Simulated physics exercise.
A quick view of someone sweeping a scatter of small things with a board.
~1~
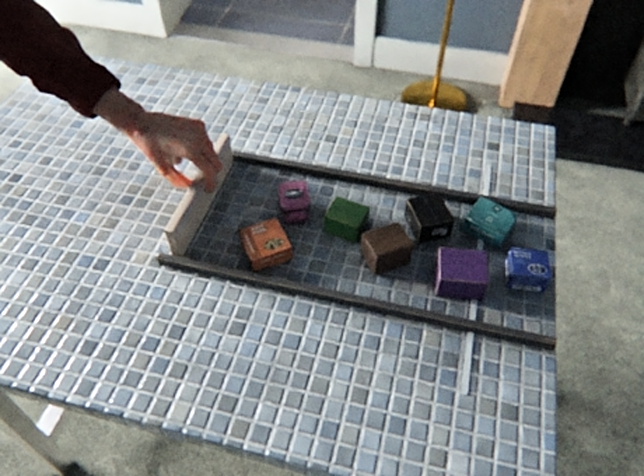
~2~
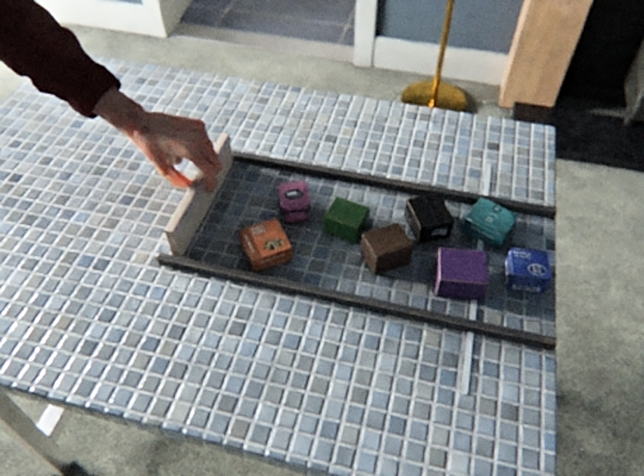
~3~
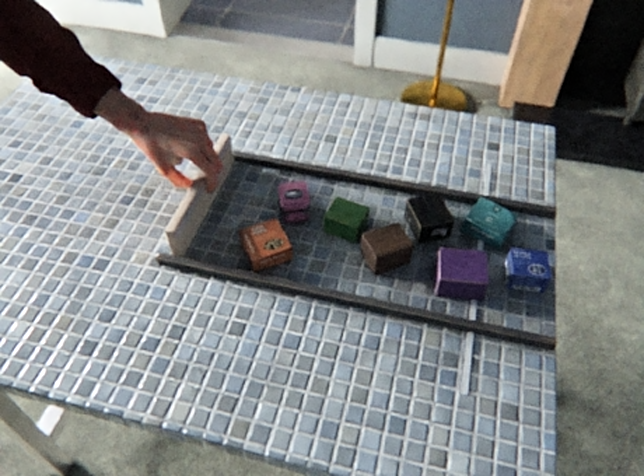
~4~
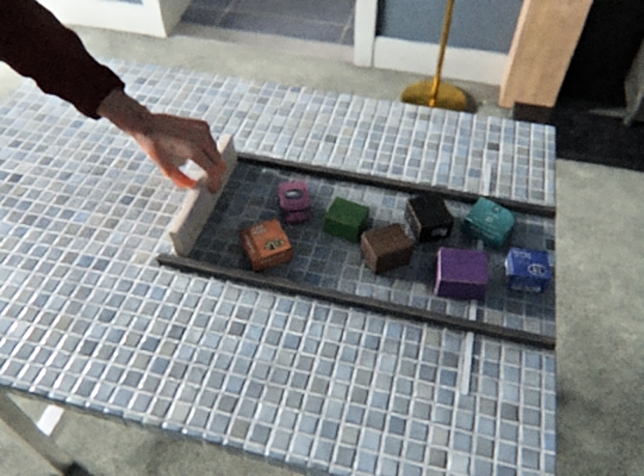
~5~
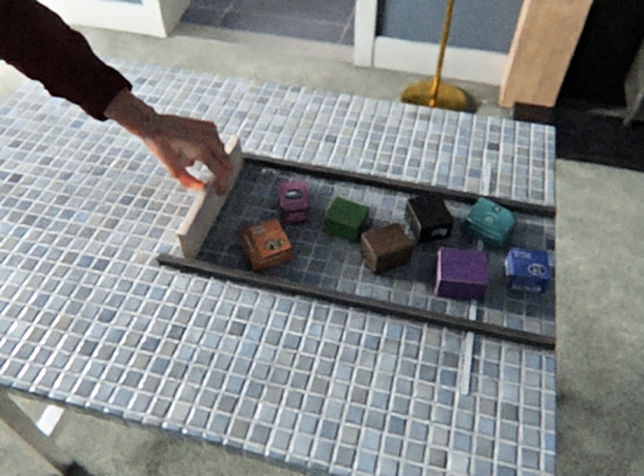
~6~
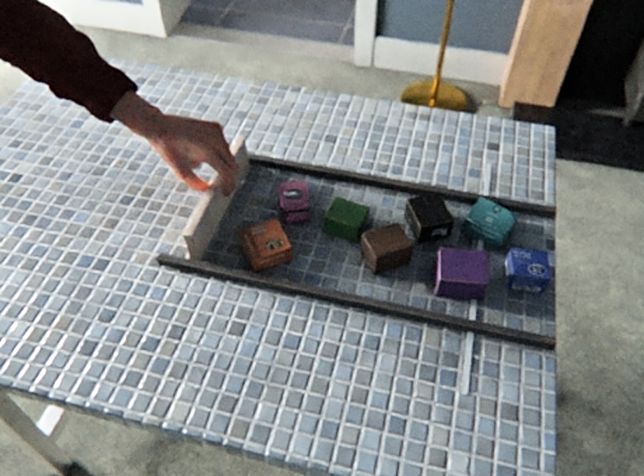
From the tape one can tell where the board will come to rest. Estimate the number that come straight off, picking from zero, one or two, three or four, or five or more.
I expect three or four drops over the end.
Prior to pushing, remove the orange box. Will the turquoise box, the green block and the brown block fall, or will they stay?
Well, the turquoise box winds up down, the green block is still there, and the brown block is still there.
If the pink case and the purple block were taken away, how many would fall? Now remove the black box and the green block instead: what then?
1 and 1.
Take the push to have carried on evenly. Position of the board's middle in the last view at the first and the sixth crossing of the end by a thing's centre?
Pixels, in order: Around (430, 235), around (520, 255).
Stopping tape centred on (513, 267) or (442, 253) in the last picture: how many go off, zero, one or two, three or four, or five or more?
For the first tape it's five or over, and for the second it's just one or two.
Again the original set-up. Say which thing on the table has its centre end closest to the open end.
The foremost one is the purple block.
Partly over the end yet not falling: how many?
It comes to 1.
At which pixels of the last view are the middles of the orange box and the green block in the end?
The orange box settles near (498, 304); as for the green block, near (531, 233).
Early on, none off yet; blue box at rest near (527, 270); turquoise box at rest near (490, 223); purple block at rest near (461, 274).
Finally, the number that fall off is three or four; lost, black box, turquoise box and blue box.
